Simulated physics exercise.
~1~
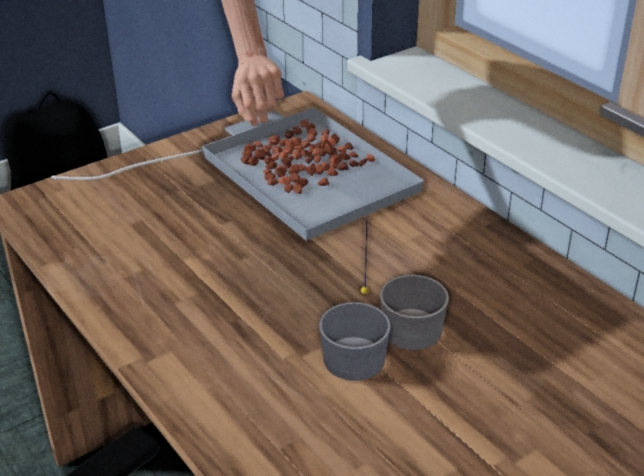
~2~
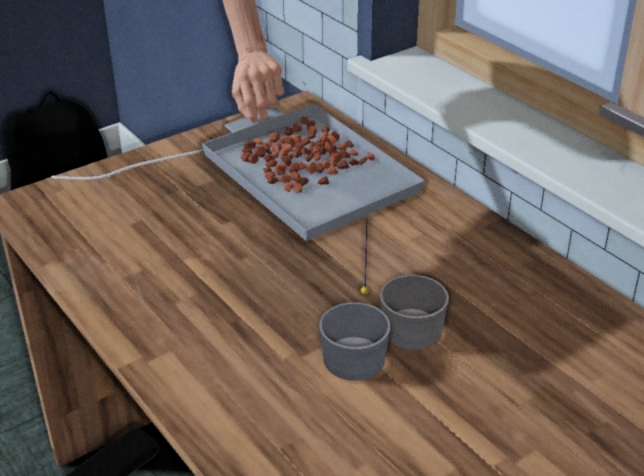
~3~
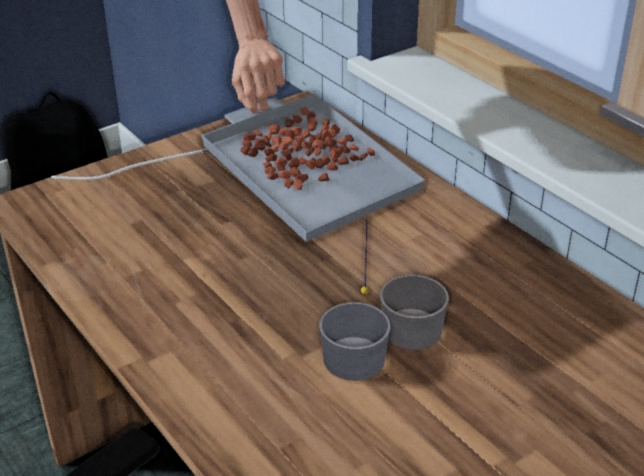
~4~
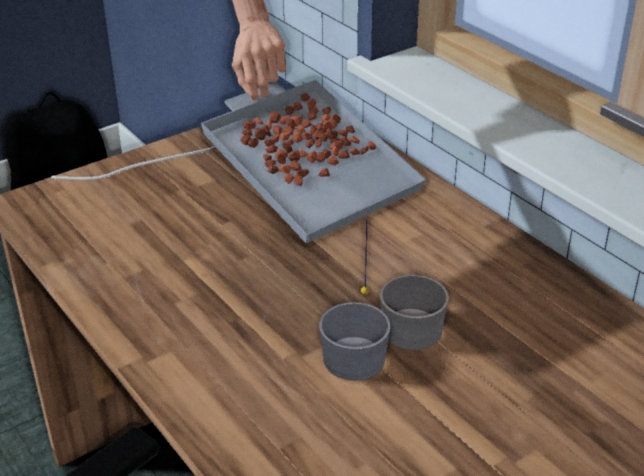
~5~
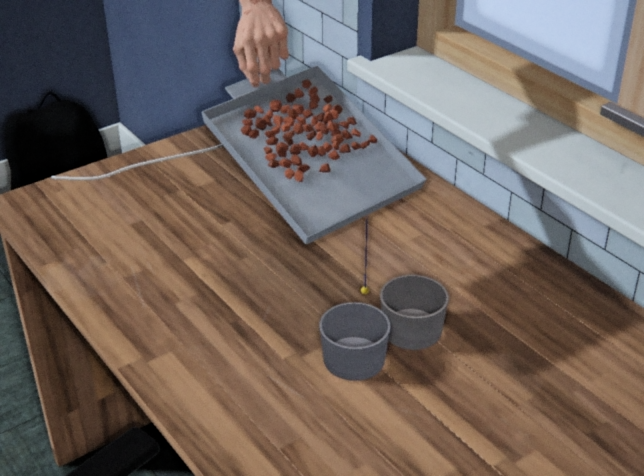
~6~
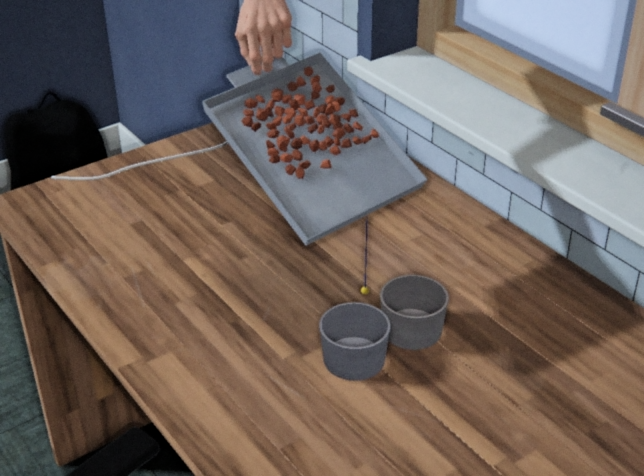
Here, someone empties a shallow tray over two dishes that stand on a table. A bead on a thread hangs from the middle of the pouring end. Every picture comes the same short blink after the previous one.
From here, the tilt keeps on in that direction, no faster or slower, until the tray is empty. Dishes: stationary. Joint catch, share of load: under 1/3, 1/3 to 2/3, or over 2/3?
The catch sits mid-range.
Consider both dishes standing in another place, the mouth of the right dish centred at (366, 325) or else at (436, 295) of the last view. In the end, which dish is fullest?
First spot: The dish on the right-hand side; second spot: The dish on the left-hand side.
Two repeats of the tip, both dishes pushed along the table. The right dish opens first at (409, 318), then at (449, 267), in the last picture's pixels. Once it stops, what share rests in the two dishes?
Trial 1 about 60 %, trial 2 about 10 %.
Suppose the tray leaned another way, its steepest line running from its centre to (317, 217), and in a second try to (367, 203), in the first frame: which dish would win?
First try, the dish at left; second try, the dish at right.
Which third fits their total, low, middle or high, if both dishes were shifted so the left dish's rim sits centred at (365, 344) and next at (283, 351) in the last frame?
Between a third and two thirds; one to two thirds.
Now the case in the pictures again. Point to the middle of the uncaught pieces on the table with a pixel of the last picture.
Near (360, 411).
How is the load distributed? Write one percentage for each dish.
Left dish around 40 percent; right dish around 10 percent.
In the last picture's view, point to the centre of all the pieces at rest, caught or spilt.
The centre comes to rest close to (359, 368).
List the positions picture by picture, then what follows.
The first picture shows corners of the pouring end at (306, 228) and (421, 180), level; middle of the load at (306, 153), bits of crushed brick; left dish at (375, 357); right dish at (435, 327); bead on its thread at (365, 290).
The second picture shows corners of the pouring end at (306, 229) and (421, 180), level; middle of the load at (306, 151).
The third picture shows corners of the pouring end at (307, 230) and (422, 180), tipped barely, lowest at the left corner; middle of the load at (306, 145).
The fourth picture shows corners of the pouring end at (307, 232) and (422, 179), tipped a little, lowest at the left corner; middle of the load at (307, 136).
The fifth picture shows corners of the pouring end at (308, 235) and (423, 179), tipped clearly, lowest at the left corner; middle of the load at (308, 128).
The sixth picture shows corners of the pouring end at (308, 237) and (424, 179), tipped clearly, lowest at the left corner; middle of the load at (309, 120); left dish at (375, 357); right dish at (435, 327).
Soon, tray tipped steeply; nearly all on the tray; a small part in the air.
A while on, tray tipped past a quarter turn; a small part on the tray; about a quarter in the left dish; a stray few in the right dish; about a third outside both; a small part in the air.
Towards the end, tray tipped past a quarter turn; about a third in the left dish; a small part in the right dish; about half outside both.
Finally, tray tipped past a quarter turn; about a third in the left dish; a small part in the right dish; about half outside both.
